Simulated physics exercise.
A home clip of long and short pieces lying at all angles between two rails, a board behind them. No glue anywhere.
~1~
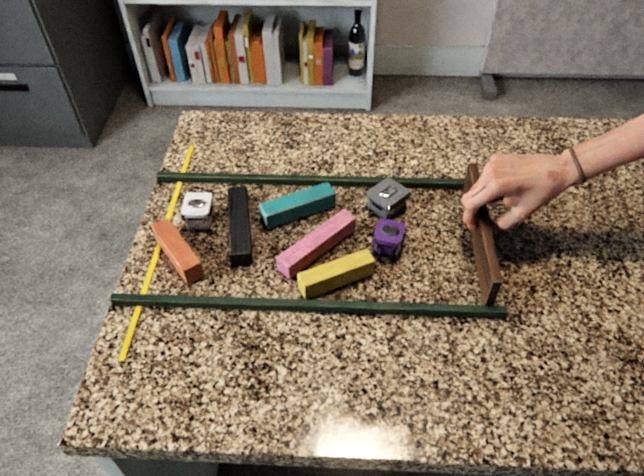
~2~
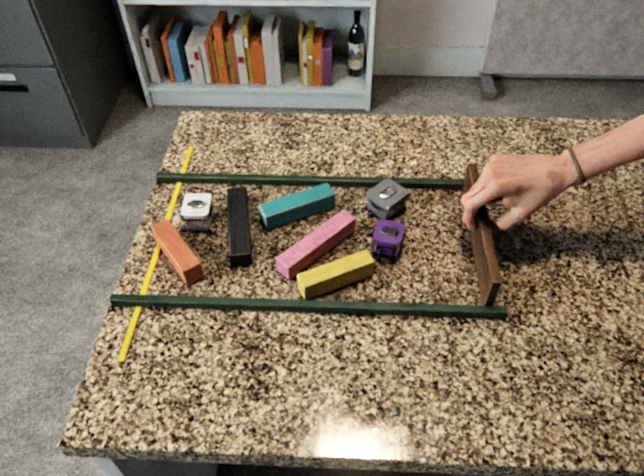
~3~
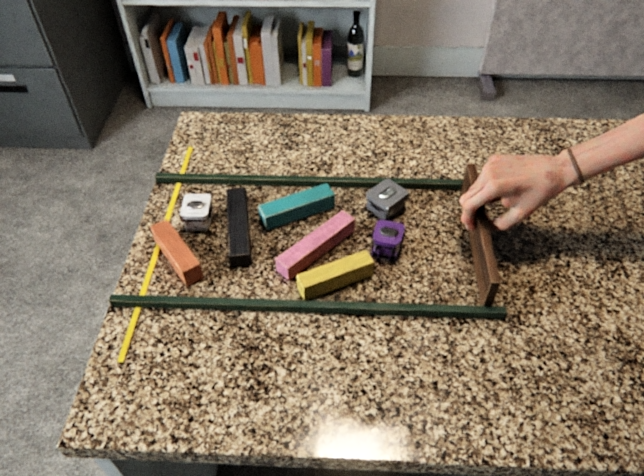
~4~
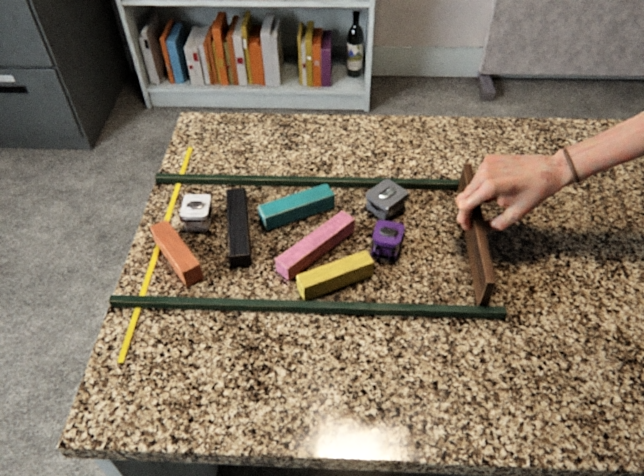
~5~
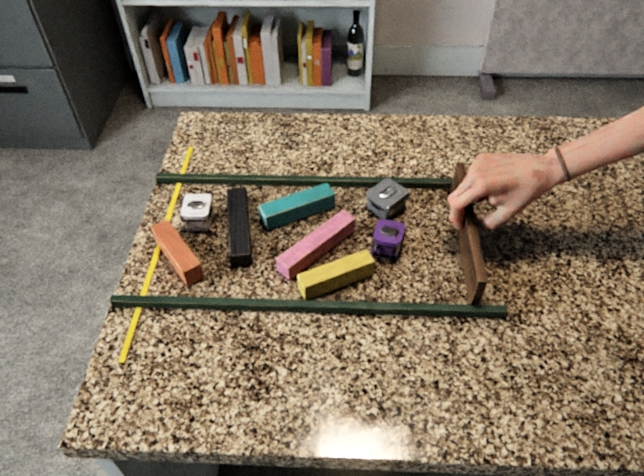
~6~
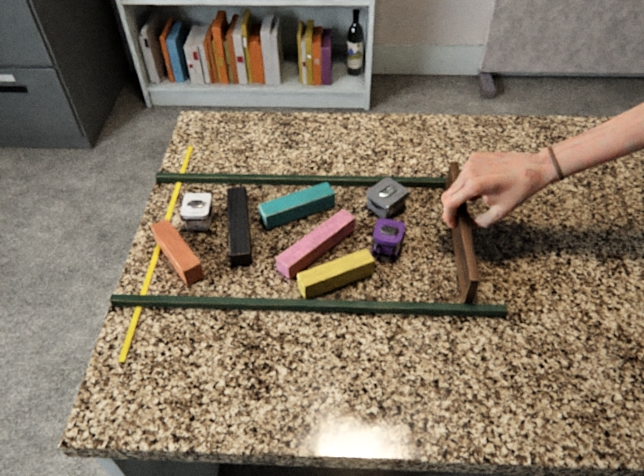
Wooden board held by a hand sliding slightly left between two green rails, the scattered colourful bars and small cases lying still.
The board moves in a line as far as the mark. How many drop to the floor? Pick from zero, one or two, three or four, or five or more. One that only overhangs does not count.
In the end the number that fall off is five or more.
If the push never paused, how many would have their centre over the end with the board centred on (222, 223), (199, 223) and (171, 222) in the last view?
The counts: 2, 3 and 5.
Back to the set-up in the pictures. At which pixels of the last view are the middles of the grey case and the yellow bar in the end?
The grey case stops around (152, 200); the yellow bar around (117, 278).
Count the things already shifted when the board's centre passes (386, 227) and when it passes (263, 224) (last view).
First 2, then 8.
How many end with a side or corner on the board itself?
That makes 3.
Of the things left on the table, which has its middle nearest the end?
That is the yellow bar.
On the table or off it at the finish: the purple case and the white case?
The purple case remains up; the white case goes over.
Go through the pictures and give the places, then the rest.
The first frame shows orange bar (177, 250); white case (199, 212); black stick (239, 224); board (480, 230); tape (163, 235).
The second frame shows white case (198, 212); turquoise stick (298, 206).
The third frame shows black stick (239, 225); pink bar (317, 244).
The fourth frame shows orange bar (176, 252); purple case (388, 240).
The fifth frame shows white case (198, 213); grey case (387, 200).
The sixth frame shows orange bar (177, 251); white case (198, 212); black stick (239, 224); board (460, 229); tape (162, 236).
Early on, none off yet; orange bar at rest near (177, 251); white case at rest near (198, 212); black stick at rest near (239, 224).
A while later, none off yet; orange bar moving near (169, 254); white case travelled a little near (188, 211); black stick travelled a little near (207, 225).
Further along, two off so far; orange bar in the air near (114, 323); white case in the air near (128, 268); black stick travelled about its own width near (132, 222).
Finally, the number that fall off is five or more; lost, pink bar, turquoise stick, black stick, white case and orange bar.
